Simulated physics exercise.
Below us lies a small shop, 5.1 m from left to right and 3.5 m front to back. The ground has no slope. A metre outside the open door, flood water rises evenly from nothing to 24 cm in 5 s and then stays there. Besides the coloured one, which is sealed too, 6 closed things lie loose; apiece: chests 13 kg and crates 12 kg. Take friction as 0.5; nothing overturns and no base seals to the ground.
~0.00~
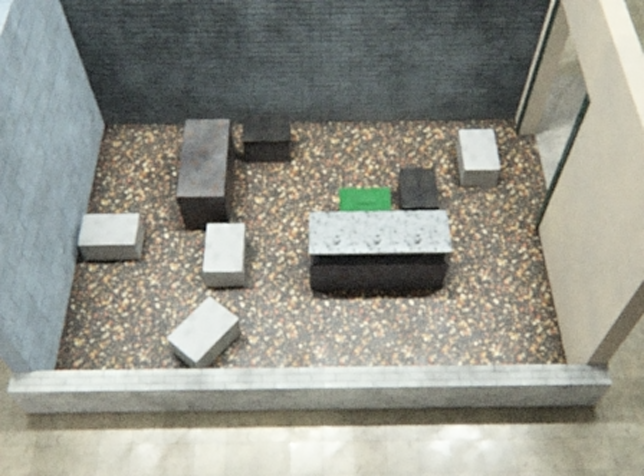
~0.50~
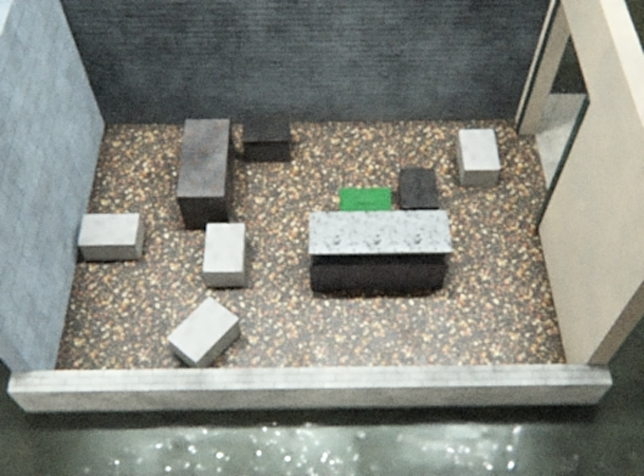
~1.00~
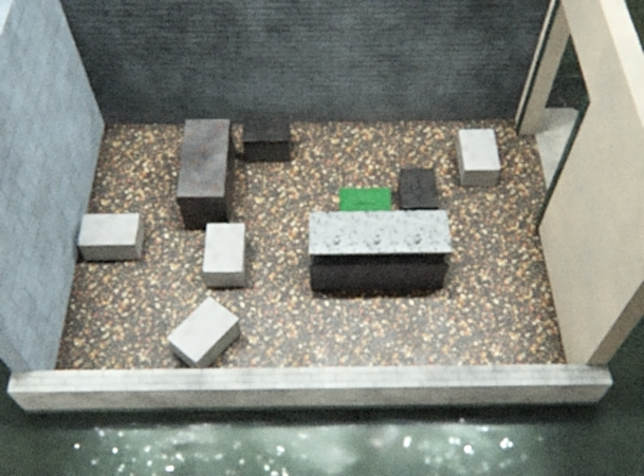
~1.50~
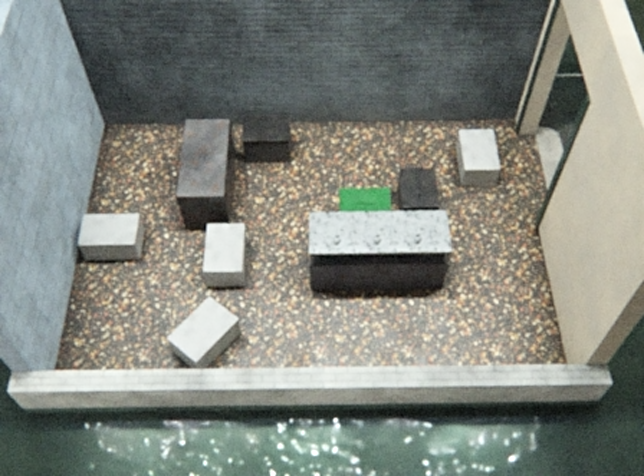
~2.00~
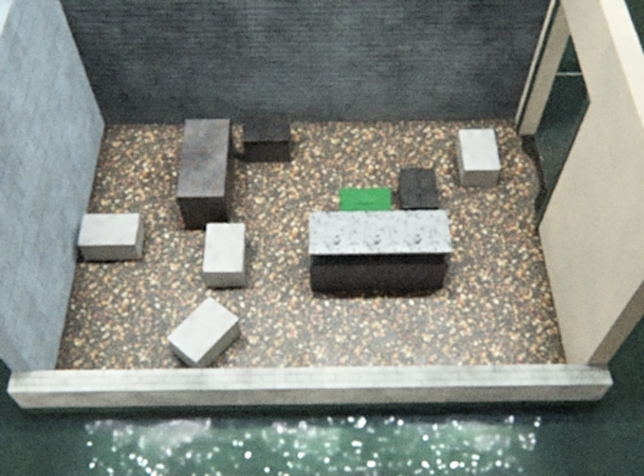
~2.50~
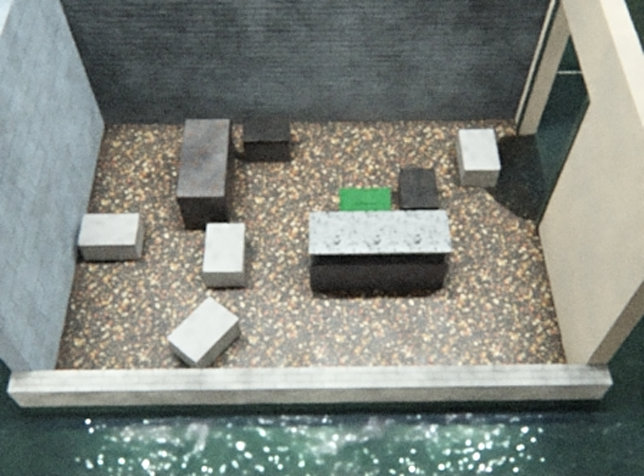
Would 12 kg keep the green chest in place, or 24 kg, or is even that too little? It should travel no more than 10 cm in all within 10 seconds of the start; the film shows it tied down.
I expect that neither load is enough.
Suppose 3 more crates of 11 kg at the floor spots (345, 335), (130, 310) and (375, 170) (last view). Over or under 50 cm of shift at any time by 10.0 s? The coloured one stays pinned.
In that order: Less, short of it, past it.
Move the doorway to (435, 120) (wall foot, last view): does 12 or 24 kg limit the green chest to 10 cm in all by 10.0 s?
In that case neither weight holds it.
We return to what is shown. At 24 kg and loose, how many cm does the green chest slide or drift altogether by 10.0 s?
Some 200 cm in all.
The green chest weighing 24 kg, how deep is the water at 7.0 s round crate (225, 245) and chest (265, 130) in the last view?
About 4 and 12 cm.
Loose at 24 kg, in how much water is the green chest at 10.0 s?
Roughly 5 cm.
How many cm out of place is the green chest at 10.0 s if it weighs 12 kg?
Roughly 200 cm.
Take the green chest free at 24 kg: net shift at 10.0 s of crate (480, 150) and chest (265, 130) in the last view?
In turn: 400 cm, 20 cm.
After 3.5 s the green chest would be 0 cm from its start with 12 kg and 0 cm from its start with 24 kg; 0 cm of water round it then.
After 4.5 s the green chest would be 2 cm from its start with 12 kg and 0 cm from its start with 24 kg; 1 cm of water round it then.
After 7.0 s the green chest would be 118 cm from its start with 12 kg and 38 cm from its start with 24 kg; 9 cm of water round it then.
After 10.0 s the green chest would be 208 cm from its start with 12 kg and 155 cm from its start with 24 kg; 5 cm of water round it then.
